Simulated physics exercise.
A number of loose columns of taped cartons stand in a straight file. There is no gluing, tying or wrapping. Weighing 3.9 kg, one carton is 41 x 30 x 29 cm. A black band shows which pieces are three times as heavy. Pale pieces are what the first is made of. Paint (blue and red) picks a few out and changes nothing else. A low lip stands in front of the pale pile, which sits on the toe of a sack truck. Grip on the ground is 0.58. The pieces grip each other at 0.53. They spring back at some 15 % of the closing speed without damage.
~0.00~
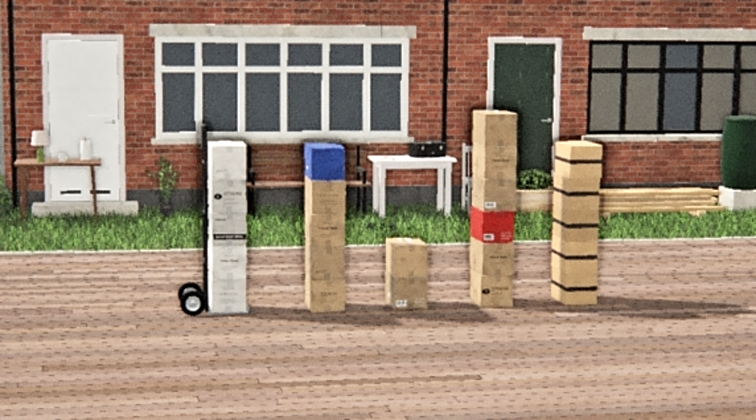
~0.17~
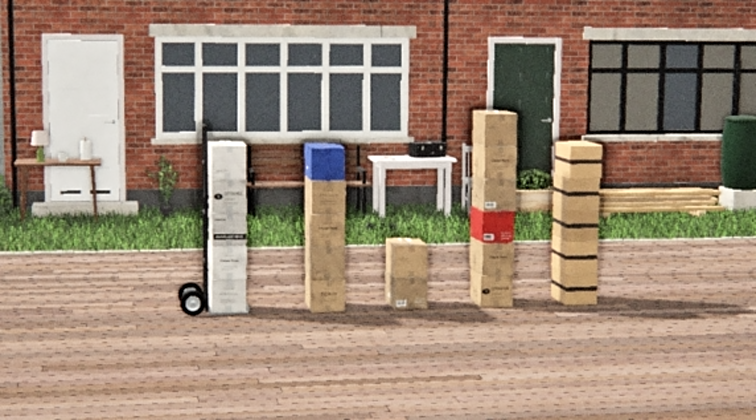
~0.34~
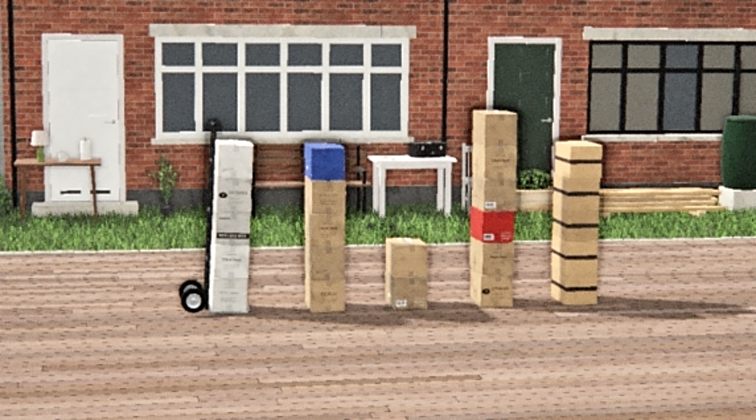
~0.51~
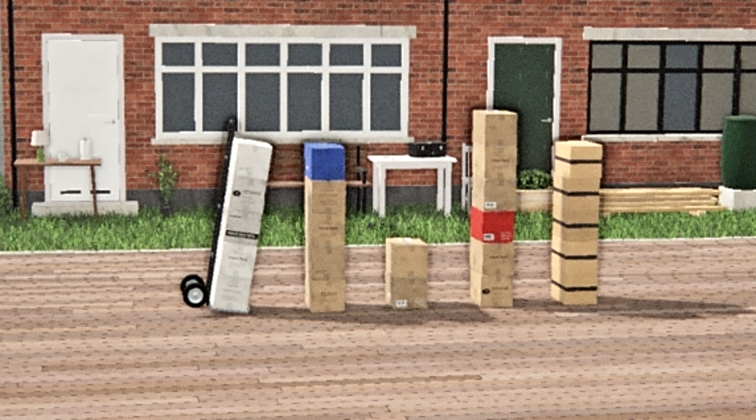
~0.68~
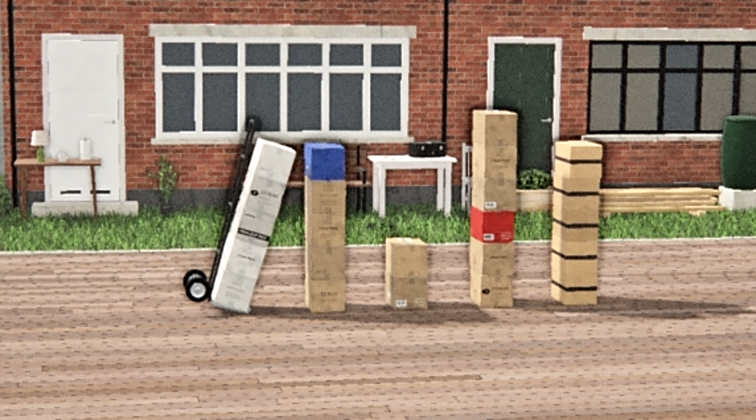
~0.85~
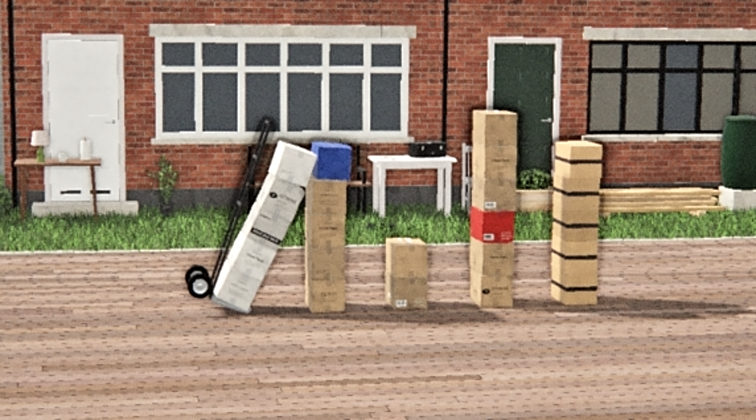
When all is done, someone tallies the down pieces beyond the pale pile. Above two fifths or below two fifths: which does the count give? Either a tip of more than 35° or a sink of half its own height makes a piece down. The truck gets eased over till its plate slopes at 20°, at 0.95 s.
Below two fifths.
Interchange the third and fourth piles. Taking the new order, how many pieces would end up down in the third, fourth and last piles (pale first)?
Count of fallen pieces - third: 5; fourth: 0; last: 1.
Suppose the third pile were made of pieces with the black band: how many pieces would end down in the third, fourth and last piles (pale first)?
In that case the third pile has 0 down, the fourth 0, the last 0.
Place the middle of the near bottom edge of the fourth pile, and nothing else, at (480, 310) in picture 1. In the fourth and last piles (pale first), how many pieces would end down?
Result - fourth pile: 0; last pile: 0.
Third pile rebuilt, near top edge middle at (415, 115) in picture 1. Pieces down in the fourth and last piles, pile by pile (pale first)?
You'd get fourth 6 and last 4.
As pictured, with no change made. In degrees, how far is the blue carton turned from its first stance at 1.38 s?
Angle at that time, about 25 degrees.
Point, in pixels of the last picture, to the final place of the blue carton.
Near (445, 289).
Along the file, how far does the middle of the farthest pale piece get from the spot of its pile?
Roughly 120 cm along.
By 1.06 s, 0 of the pale pile down; none of the 18 other cartons down, 4 disturbed; blue carton tilted 6°.
By 1.38 s, 5 of the pale pile down; none of the 18 other cartons down, 4 disturbed; blue carton tilted 27°.
By 1.70 s, 5 of the pale pile down; 4 of the 18 other cartons down; blue carton on its side.
By 1.98 s, 5 of the pale pile down; 5 of the 18 other cartons down; blue carton tilted 9°, 1.11 m lower; red carton moved 29 mm.
When it is over (2.8 s), 5 of the pale pile down; 4 of the 18 other cartons down; blue carton 1.15 m lower; red carton moved 28 mm. That is 22 per cent. In pixels of the last frame, middles, blue carton near (445, 289), red carton near (495, 224).
